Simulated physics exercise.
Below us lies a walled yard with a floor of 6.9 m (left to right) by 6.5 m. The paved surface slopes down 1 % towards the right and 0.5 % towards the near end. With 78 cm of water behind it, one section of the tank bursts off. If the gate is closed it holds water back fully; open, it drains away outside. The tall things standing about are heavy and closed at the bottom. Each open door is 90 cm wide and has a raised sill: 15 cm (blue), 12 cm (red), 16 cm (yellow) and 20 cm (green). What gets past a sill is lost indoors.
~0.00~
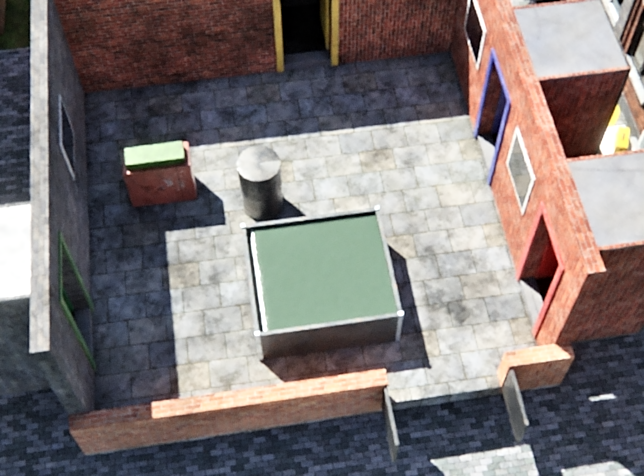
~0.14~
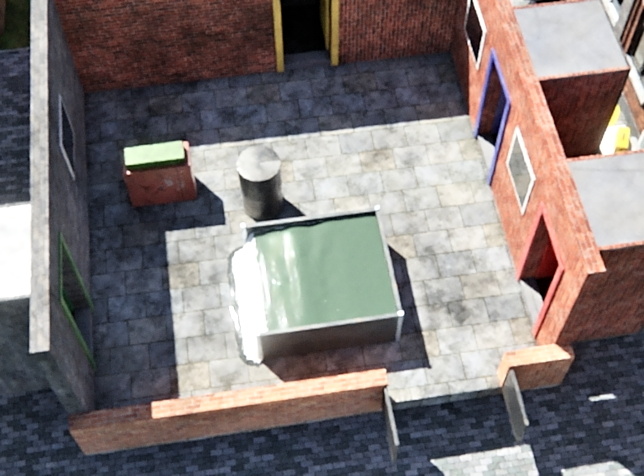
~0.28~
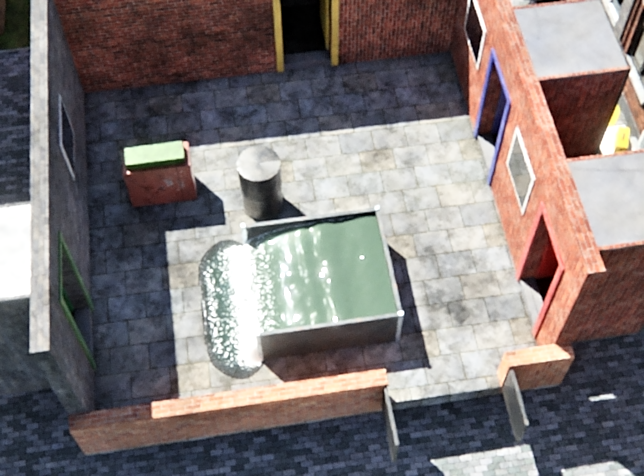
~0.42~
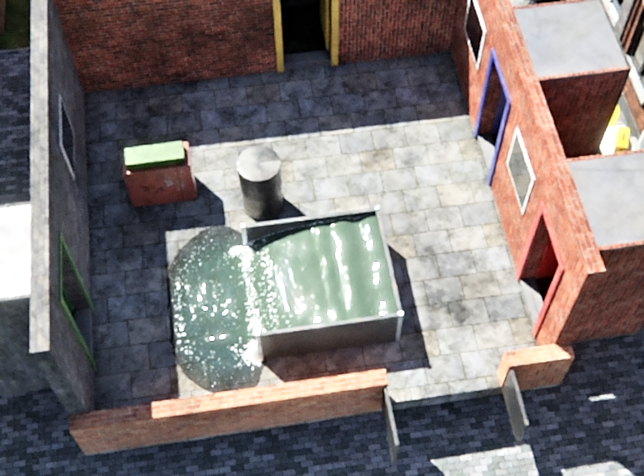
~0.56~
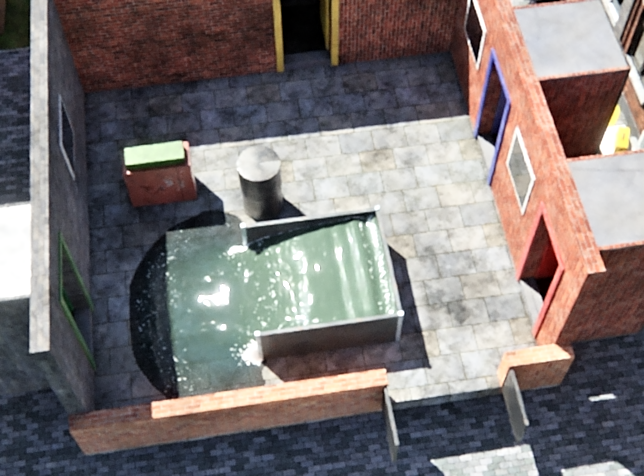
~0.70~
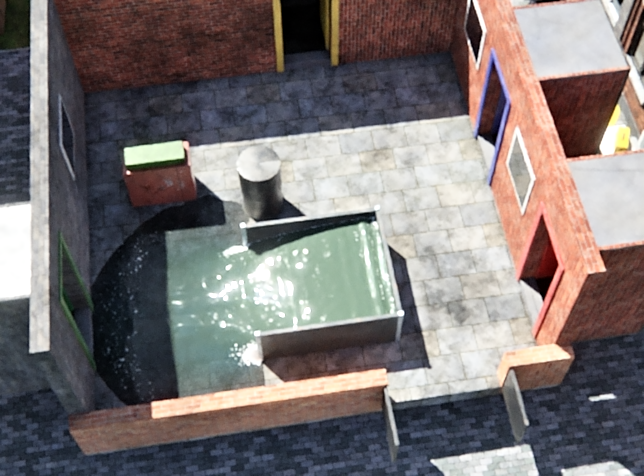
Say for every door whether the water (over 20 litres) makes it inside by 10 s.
The water let in: At the blue door it does not reach the limit; at the red door it keeps below the limit; at the yellow door it does not reach the limit; at the green door it goes over the limit.
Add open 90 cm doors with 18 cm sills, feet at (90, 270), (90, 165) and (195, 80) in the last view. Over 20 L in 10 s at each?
In that order: Over, not over, not over.
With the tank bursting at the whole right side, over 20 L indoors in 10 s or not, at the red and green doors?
Against that limit: Red above, green not over.
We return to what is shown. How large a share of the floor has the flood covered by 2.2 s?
Near 30 per cent is wet.
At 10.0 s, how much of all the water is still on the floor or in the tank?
About 88 per cent.
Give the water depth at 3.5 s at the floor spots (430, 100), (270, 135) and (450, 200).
Roughly 0, 0 and 0 cm, in turn.
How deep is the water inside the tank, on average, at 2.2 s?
Roughly 24 cm on average.
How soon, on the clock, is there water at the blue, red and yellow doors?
Arrival: Blue 6.5 s, red 5.0 s, yellow 3.8 s.
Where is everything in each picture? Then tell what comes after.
In the first frame, the tank at (320, 272) is whole and still, 78 cm deep.
In the second frame, the front is at a hidden place, 1.0 m from the gap at (254, 297); 0.4 m2 of floor is under water; 78 cm left at the back of the tank.
In the third frame, the front is at (222, 247), 1.2 m from the gap at (255, 298); 1.5 m2 of floor is under water; 78 cm left at the back of the tank.
In the fourth frame, the front is at (193, 244), 1.6 m from the gap at (255, 298); 3.1 m2 of floor is under water; 77 cm left at the back of the tank.
In the fifth frame, water pours out at (255, 299) and has run 2.0 m, to (146, 367); typically 8 cm deep outside, 69 cm at the tank's back.
In the sixth frame, water pours out at (255, 299) and has run 2.6 m, to (93, 302); typically 6 cm deep outside, 65 cm at the tank's back.
After 1.4 s water covers 25 % of the floor and is deepest (46 cm) near (109, 427); blue door not reached, red door not reached, yellow door not reached, green door 42 cm at the sill, 80 L in.
After 2.2 s water covers 30 % of the floor and is deepest (44 cm) near (97, 429); blue door not reached, red door not reached, yellow door not reached, green door 40 cm at the sill, 180 L in.
After 3.5 s water covers 40 % of the floor and is deepest (30 cm) near (85, 95); blue door not reached, red door not reached, yellow door not reached, green door 22 cm at the sill, 258 L in.
After 6.0 s water covers 80 % of the floor and is deepest (16 cm) near (538, 355); blue door not reached, red door 11 cm at the sill, 0 L in, yellow door 4 cm at the sill, 0 L in, green door 9 cm at the sill, 262 L in.
After 10.0 s water covers 95 % of the floor and is deepest (12 cm) near (469, 121); blue door 10 cm at the sill, 0 L in, red door 6 cm at the sill, 1 L in, yellow door 5 cm at the sill, 0 L in, green door 5 cm at the sill, 262 L in.
